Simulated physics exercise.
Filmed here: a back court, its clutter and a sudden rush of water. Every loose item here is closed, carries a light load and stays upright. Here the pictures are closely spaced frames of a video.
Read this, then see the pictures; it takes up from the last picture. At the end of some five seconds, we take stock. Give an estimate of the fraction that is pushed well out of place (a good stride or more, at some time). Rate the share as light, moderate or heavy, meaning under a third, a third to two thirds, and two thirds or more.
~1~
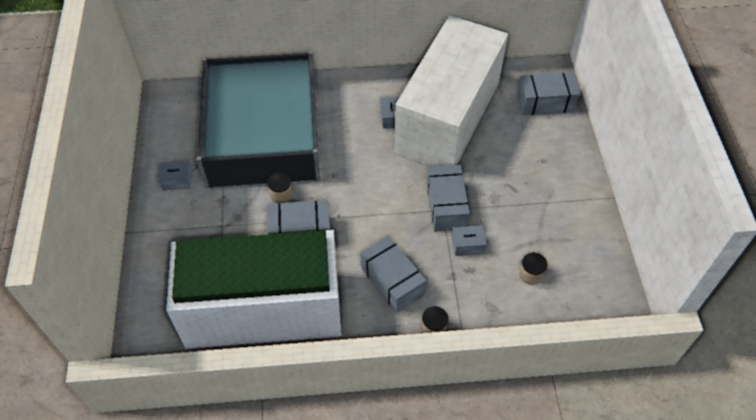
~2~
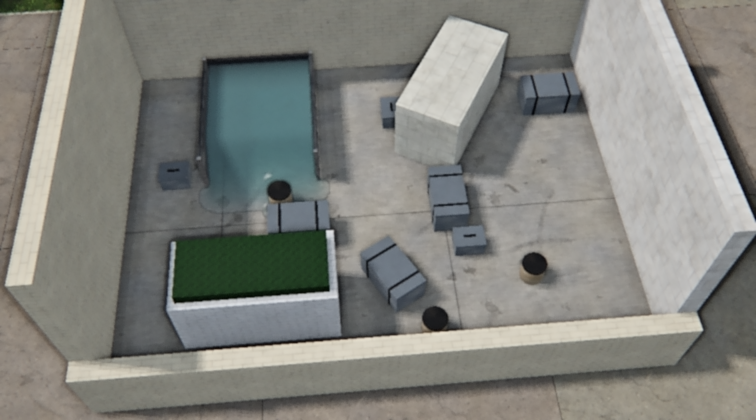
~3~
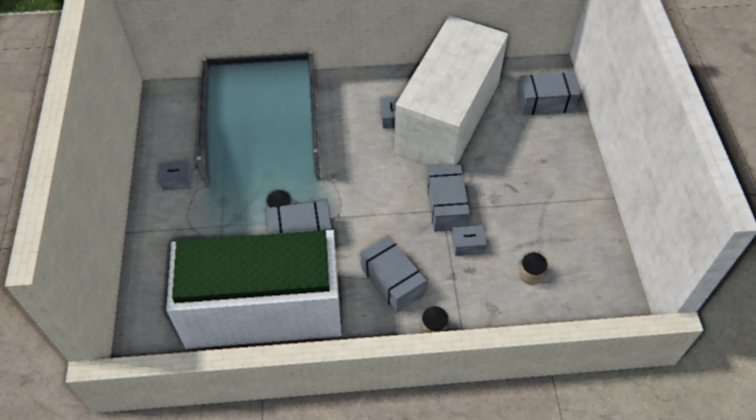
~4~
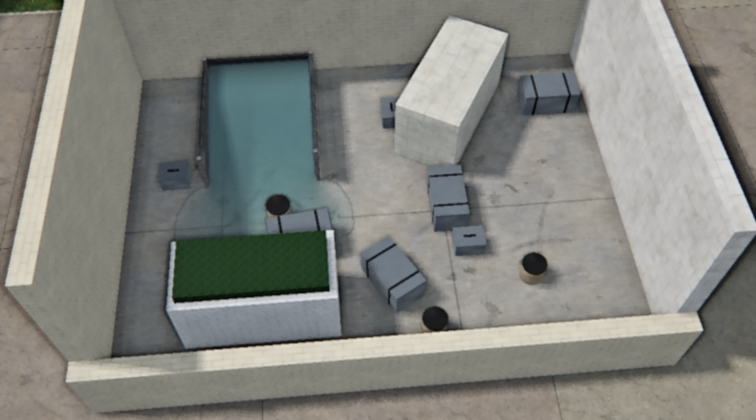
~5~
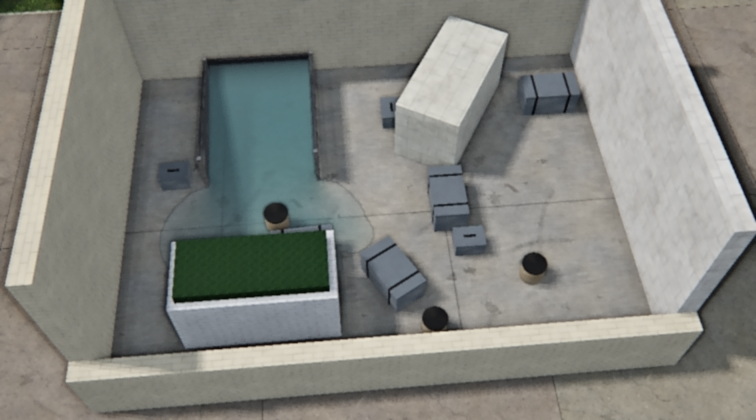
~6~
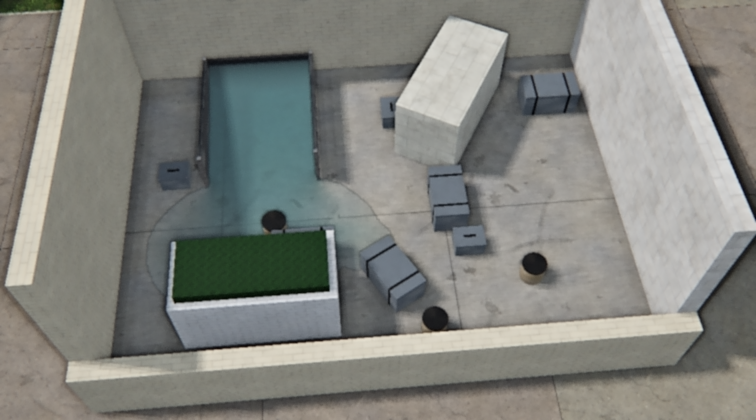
Heavy.
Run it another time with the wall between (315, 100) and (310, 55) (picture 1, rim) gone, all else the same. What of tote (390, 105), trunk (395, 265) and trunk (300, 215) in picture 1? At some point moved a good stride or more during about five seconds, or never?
One after the other: Shifted that much, swept aside, pushed that far.
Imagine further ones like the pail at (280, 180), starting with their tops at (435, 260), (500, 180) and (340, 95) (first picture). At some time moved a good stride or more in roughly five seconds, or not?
Shoved clear, shoved clear, stays put.
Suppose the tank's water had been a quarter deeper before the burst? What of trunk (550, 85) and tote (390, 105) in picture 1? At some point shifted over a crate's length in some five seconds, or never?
The first comes out not the full distance, the second not the full distance.
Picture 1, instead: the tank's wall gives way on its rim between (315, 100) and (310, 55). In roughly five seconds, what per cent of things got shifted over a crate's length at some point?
I'd guess around 30 percent of them.
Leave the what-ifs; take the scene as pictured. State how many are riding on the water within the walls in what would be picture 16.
2 in total.
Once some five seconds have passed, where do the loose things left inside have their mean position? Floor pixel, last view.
Around (485, 204).
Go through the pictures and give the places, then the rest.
In the first frame, a pail at (279, 182) rests on the ground; a trunk at (298, 216) rests on the ground; 0 of 10 have shifted.
In the second frame, a pail at (279, 190), on the bottom, close to its start; a trunk at (298, 216), on the bottom; 1 of 10 have shifted.
In the third frame, a pail at (279, 200), on the bottom, a stride from its start; a trunk at (298, 218), on the bottom, close to its start; 1 of 10 have shifted.
In the fourth frame, a pail at (278, 204) floats, a stride from its start; a trunk at (299, 227) rests on the ground, close to its start; 2 of 10 have shifted.
In the fifth frame, a pail at (276, 213), afloat, a stride from its start; a trunk at (302, 242) rests on the ground, a stride from its start; 2 of 10 have shifted.
In the sixth frame, a pail at (274, 221), afloat, a stride from its start; a trunk at (303, 243) rests on the ground, a stride from its start; 2 of 10 have shifted.
A moment on, 1 of 10 are well off their spots; 2 afloat.
Next, 3 of 10 are well off their spots; 2 afloat.
Later, 6 of 10 are well off their spots; 6 afloat.
In the end, 7 of 10 are well off their spots, and 8 have been at some point; 7 afloat.
